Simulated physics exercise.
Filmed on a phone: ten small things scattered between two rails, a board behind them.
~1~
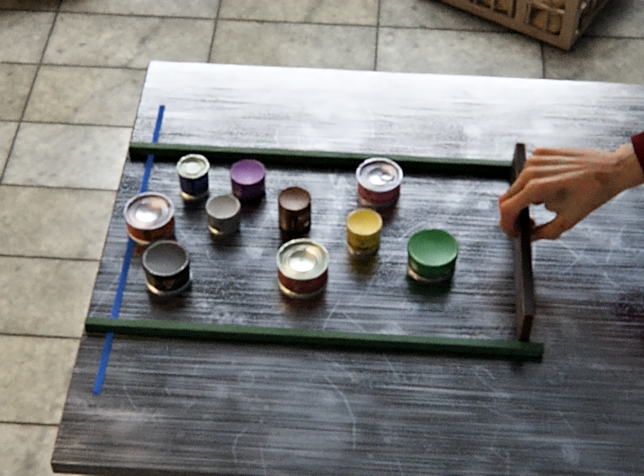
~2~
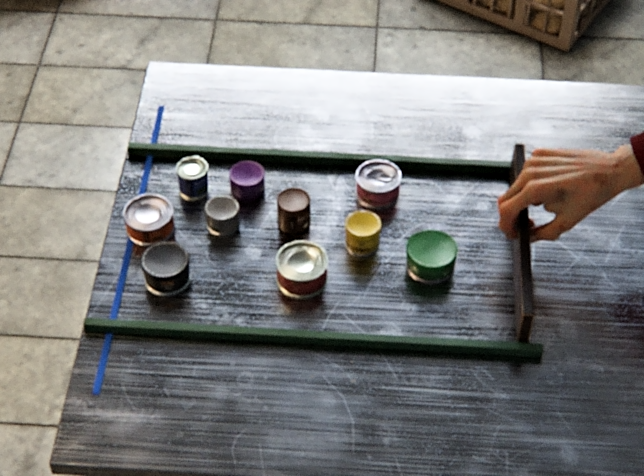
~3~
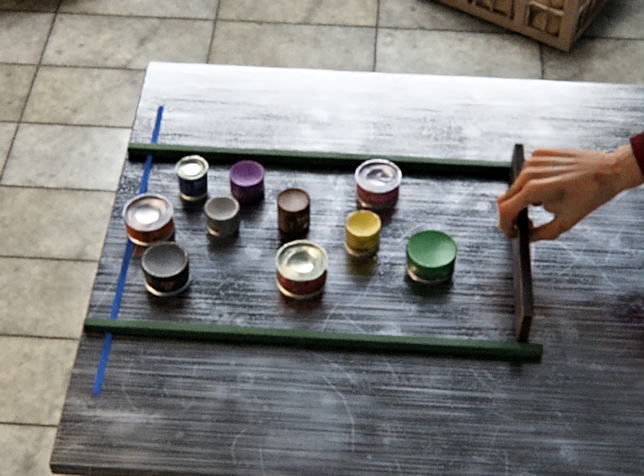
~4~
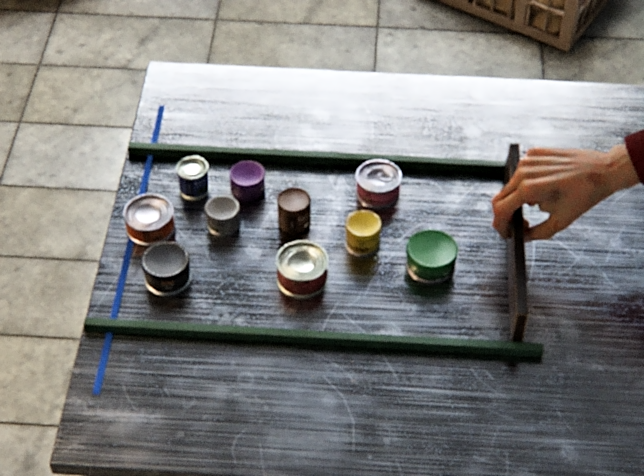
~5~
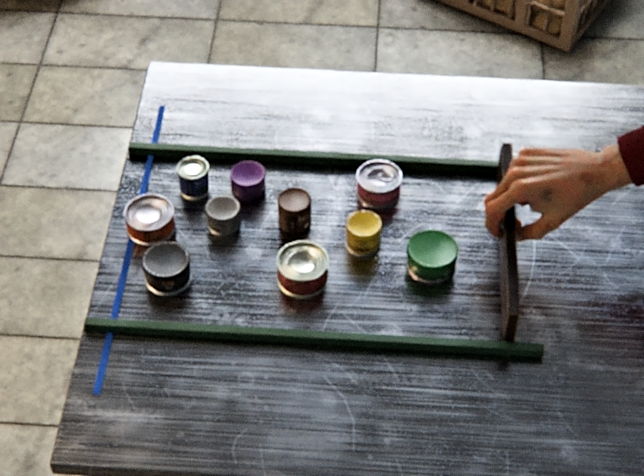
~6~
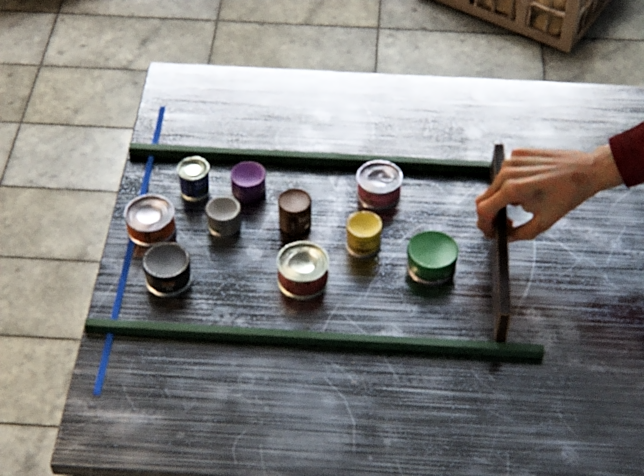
On a dark tabletop between green rails, a hand holding a dark board slides it slightly left while scattered small pots stay still.
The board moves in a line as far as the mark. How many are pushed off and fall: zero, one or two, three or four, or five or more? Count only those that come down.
As it turns out, the number that fall off is five or more.
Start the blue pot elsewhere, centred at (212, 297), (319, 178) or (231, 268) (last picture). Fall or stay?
In that order, it stays on; tumbles off; tumbles off.
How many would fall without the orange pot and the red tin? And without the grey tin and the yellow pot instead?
4 in the first case, 4 in the second.
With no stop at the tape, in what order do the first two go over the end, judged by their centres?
The order is the orange pot, the blue pot.
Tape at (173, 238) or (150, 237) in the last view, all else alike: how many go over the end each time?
Try by try, 2 and 5.
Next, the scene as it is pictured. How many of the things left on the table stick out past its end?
Overhanging: 4.
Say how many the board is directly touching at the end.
4 of them.
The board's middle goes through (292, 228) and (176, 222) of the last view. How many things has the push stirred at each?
The counts are 7 and 10.
Early on, none off yet; orange pot at rest near (150, 220); black tin at rest near (167, 269); blue pot at rest near (194, 179).
A while later, none off yet; orange pot travelled about its own width near (108, 217); black tin travelled about its own width near (119, 262); blue pot travelled well along near (125, 182).
Finally, the number that fall off is five or more; lost, brown tub, purple tub, grey tin, blue pot, black tin and orange pot.
